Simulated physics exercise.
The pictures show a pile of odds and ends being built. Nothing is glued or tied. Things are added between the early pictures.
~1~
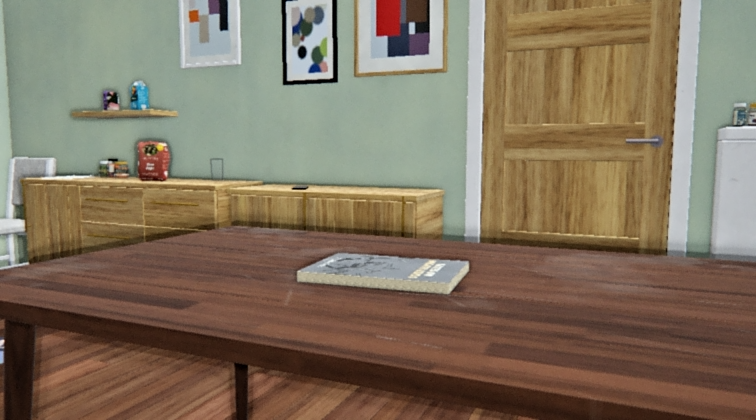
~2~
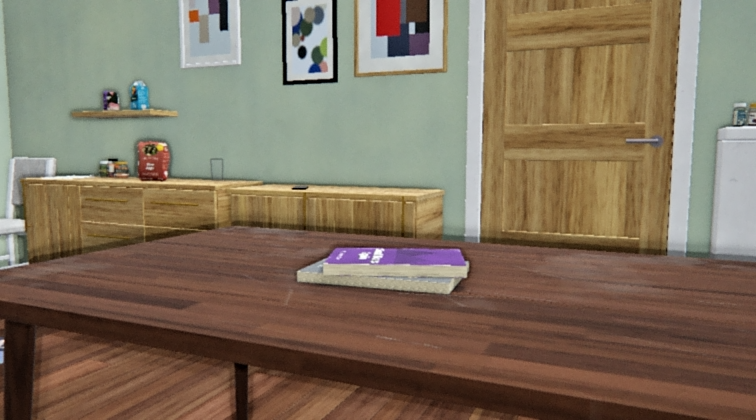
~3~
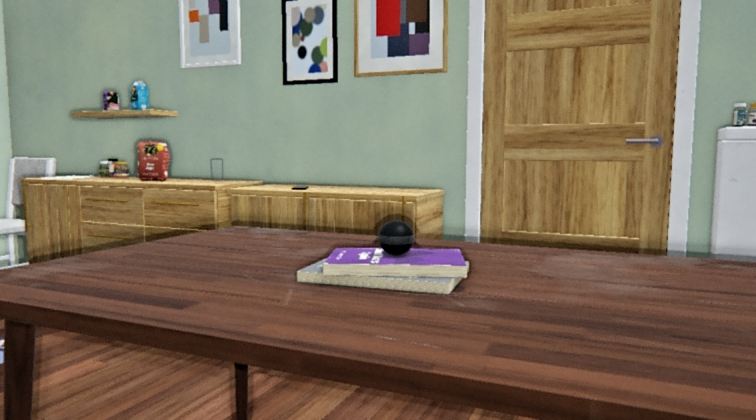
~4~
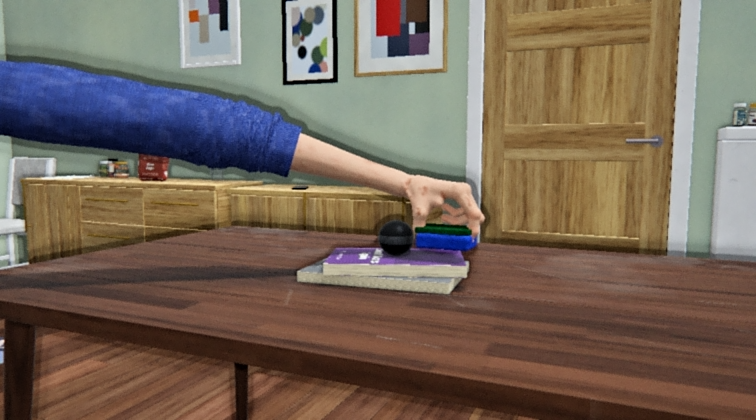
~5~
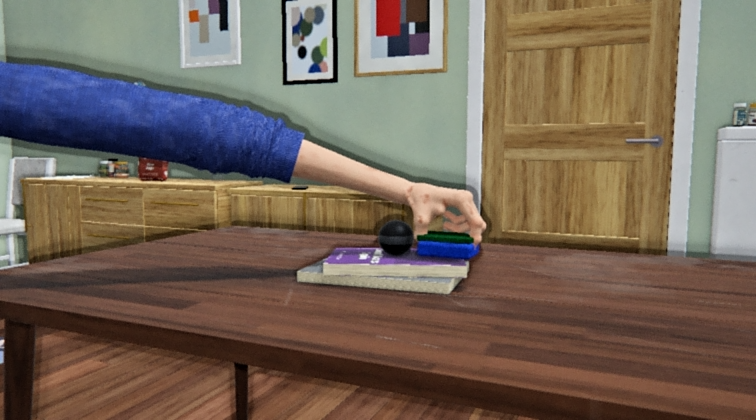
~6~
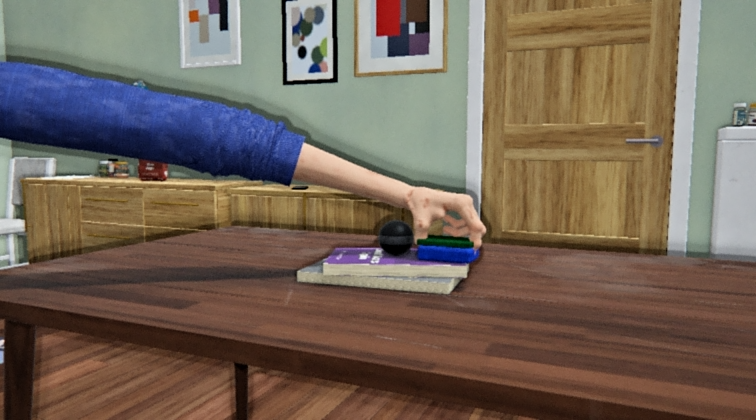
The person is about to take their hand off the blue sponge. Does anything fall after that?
Outcome: The pile stays up.
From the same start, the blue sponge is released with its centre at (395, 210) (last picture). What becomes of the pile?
Then it loses its balance.
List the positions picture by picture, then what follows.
The last thing is not in view yet, in the first frame.
The last thing is not in view yet; grey book (387, 271), in the second frame.
The last thing is not in view yet; black ball (396, 238), in the third frame.
Still above its spot; blue sponge (446, 237); purple book (396, 262), in the fourth frame.
Still above its spot; blue sponge (448, 245); grey book (387, 271), in the fifth frame.
In place under the hand; blue sponge (448, 249); black ball (396, 238), in the sixth frame.
Then, 0.20 s after the last picture, nothing has stirred.
Then, 0.70 s after the last picture, blue sponge resting near (448, 250).
At rest, all 4 in place. Seen from the same camera at the end, blue sponge near (448, 250). The pile holds.
